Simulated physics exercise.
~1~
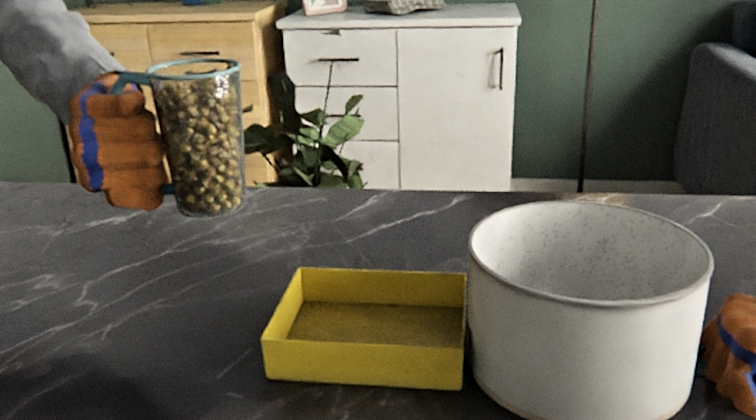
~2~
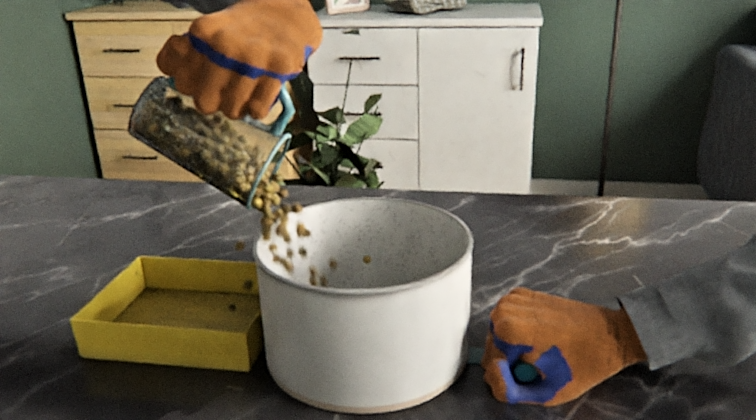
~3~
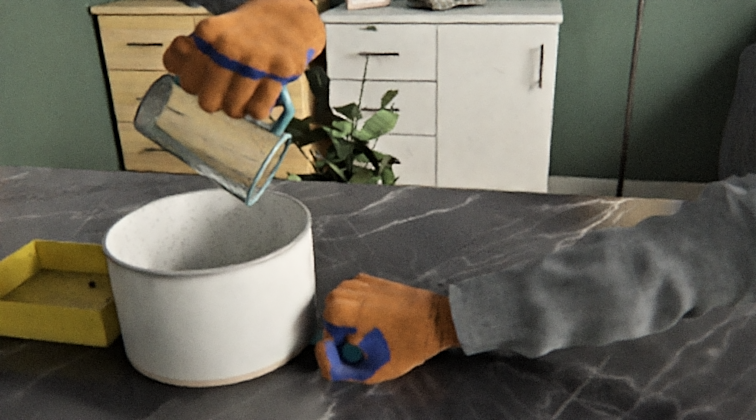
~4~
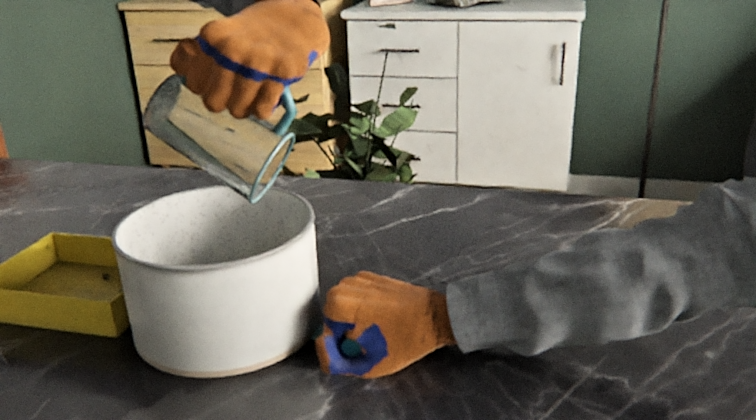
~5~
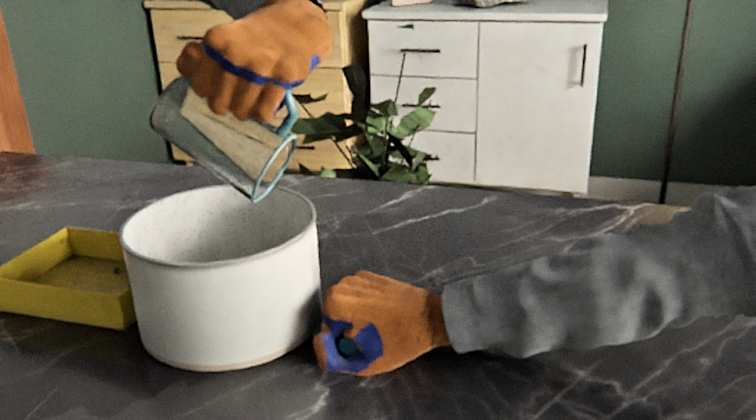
On a dark marble table, a gloved hand tips a cup, emptying lentils into a white pot.
